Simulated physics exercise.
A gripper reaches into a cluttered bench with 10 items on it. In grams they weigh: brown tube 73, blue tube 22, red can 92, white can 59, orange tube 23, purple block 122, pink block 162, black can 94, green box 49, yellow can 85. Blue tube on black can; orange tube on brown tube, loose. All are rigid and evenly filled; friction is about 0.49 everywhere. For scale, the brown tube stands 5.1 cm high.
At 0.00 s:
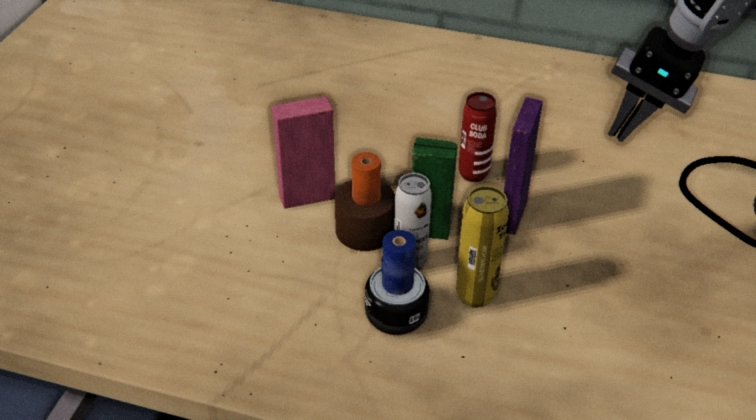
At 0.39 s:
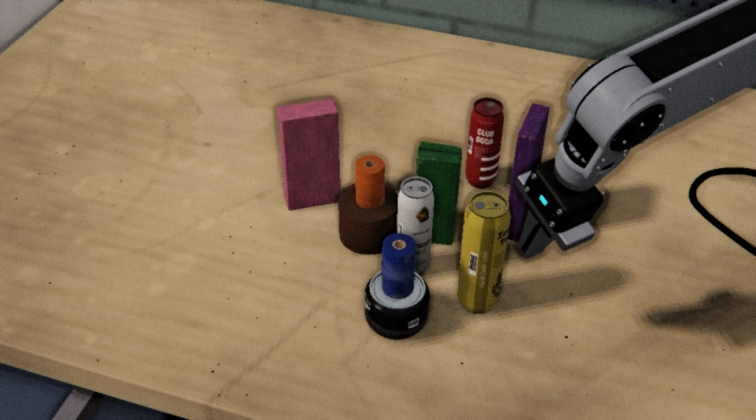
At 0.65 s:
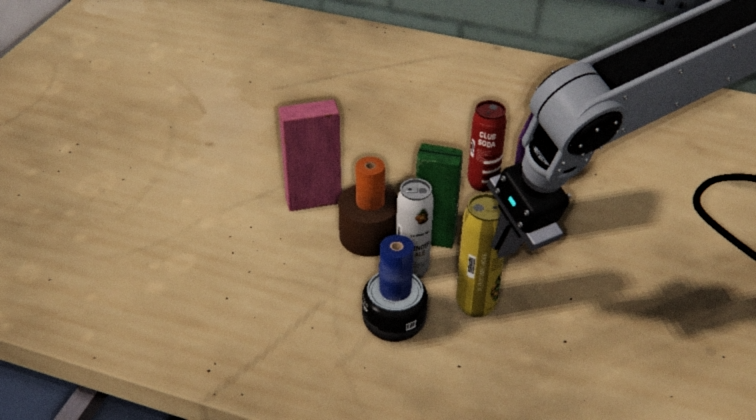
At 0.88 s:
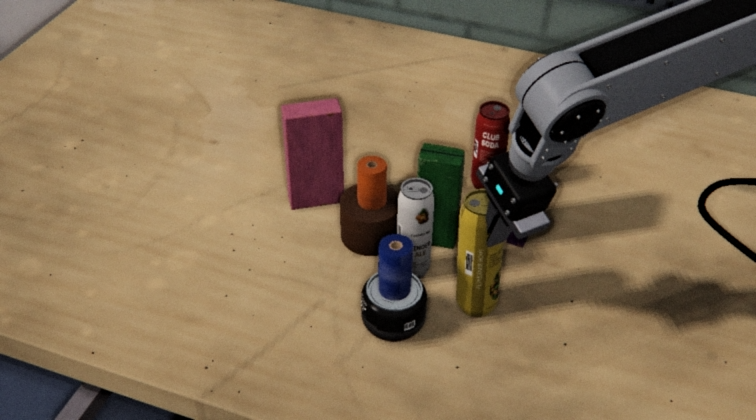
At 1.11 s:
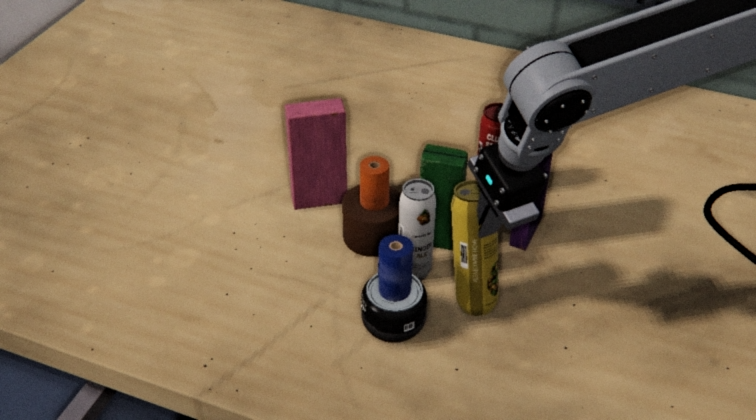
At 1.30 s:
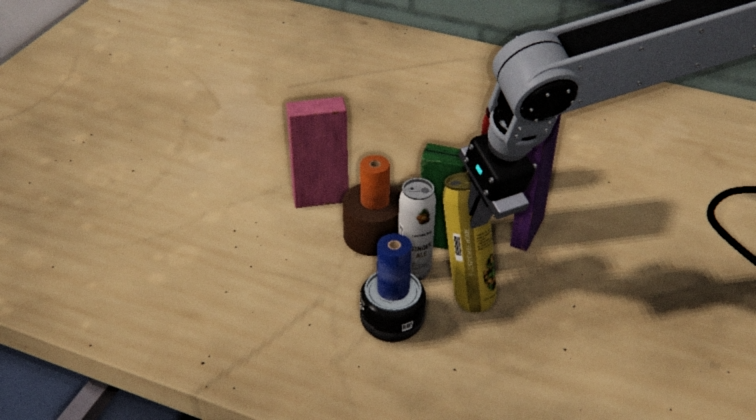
A grey robotic arm reaches in from the upper right over a light wooden bench, seen from above at an angle by a still camera. A pink block stands left of an orange tube on a brown one, a blue tube on a black can, a white can and a green box, with yellow and red cans and a purple block rightward. The gripper swings down and leftward to the yellow can, which gradually leans left.
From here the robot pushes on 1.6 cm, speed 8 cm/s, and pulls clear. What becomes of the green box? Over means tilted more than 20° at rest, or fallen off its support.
The green box: Knocked over.
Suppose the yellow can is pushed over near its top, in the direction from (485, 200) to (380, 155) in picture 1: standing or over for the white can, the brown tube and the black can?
White can down, brown tube standing, black can standing.
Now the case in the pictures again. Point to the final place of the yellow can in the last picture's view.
Near (444, 229).
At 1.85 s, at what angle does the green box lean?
About 80°.
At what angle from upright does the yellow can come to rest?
About 80°.
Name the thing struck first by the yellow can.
The white can.
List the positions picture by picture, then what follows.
The first frame shows gripper tip (627, 108), yellow can (481, 250) not leaning; green box (433, 190).
The second frame shows gripper tip (536, 227), yellow can (483, 256) not leaning; brown tube (369, 218), blue tube (398, 267).
The third frame shows gripper tip (508, 227), yellow can (482, 259) not leaning; red can (487, 148), white can (414, 232).
The fourth frame shows gripper tip (497, 217), yellow can (480, 256) tipped 3°; orange tube (372, 183), purple block (530, 179).
The fifth frame shows gripper tip (489, 208), yellow can (476, 250) tipped 11°; pink block (317, 156), black can (394, 307).
The sixth frame shows gripper tip (480, 198), yellow can (470, 244) tipped 18°; green box (442, 199).
By 1.55 s, white can and yellow can touch at 1.41 s; green box and yellow can touch at 1.50 s; tilt yellow can 32°.
By 1.85 s, red can and green box touch at 1.76 s; brown tube and yellow can touch at 1.84 s; tilt green box 78°, yellow can 75°, red can 7°.
By 2.30 s, tilt green box 90°, yellow can 76°.
In the end yellow can and green box are over (lying or leaning past 20°); 8 still stand.
